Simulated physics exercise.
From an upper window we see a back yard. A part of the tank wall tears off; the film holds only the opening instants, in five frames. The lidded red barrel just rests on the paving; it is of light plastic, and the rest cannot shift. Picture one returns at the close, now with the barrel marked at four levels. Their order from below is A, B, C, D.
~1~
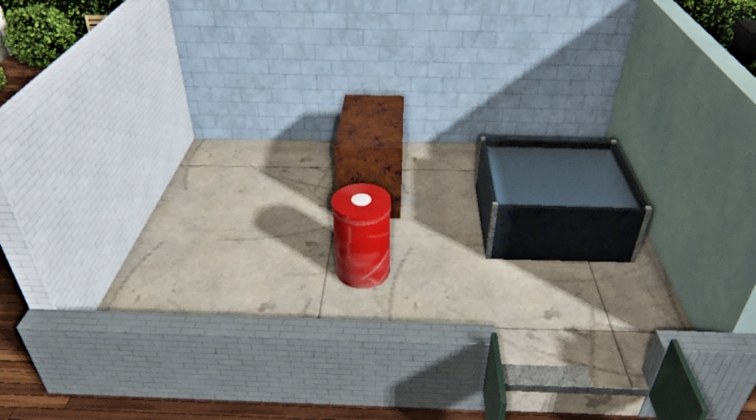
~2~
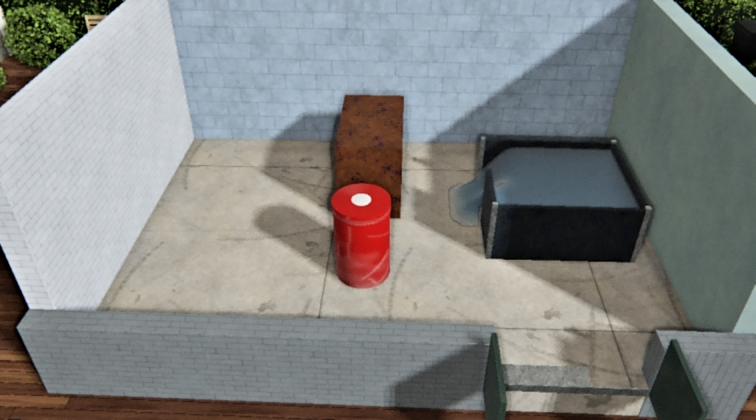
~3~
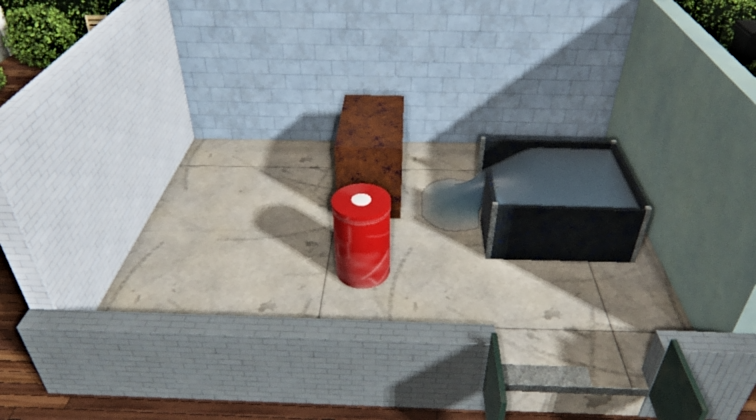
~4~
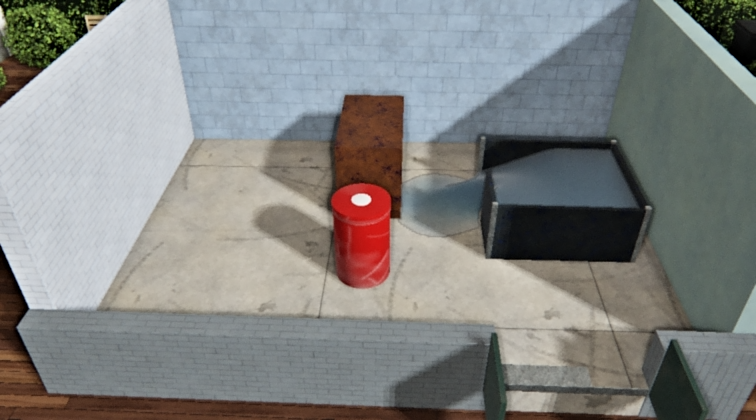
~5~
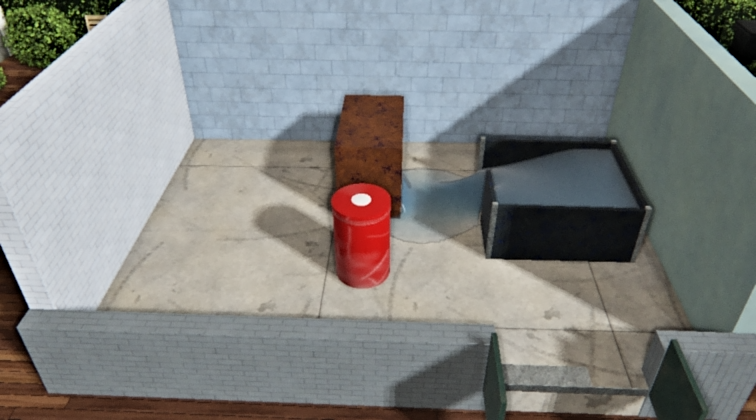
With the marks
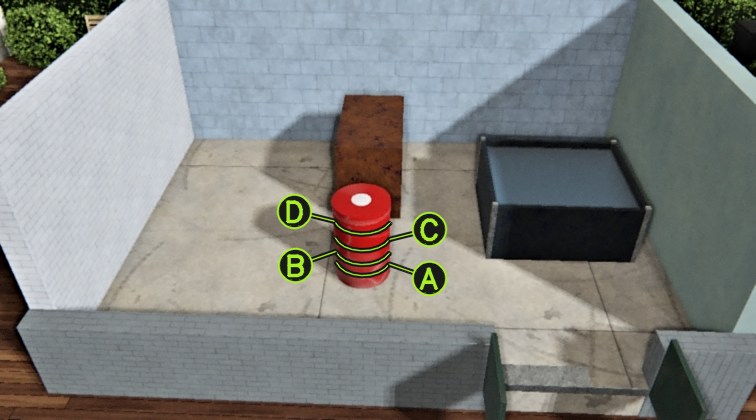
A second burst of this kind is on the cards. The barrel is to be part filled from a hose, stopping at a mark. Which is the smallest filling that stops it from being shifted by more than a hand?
Use line A.
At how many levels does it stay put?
All of the four.
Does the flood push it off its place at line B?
No, not at all.
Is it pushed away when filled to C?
No.
On the marked copy, A at (361, 275); B at (361, 264); C at (361, 250); D at (360, 234); from the bottom up A, B, C, D.
With A, it does not move.
With B, it does not move.
With C, it does not move.
With D, it does not move.
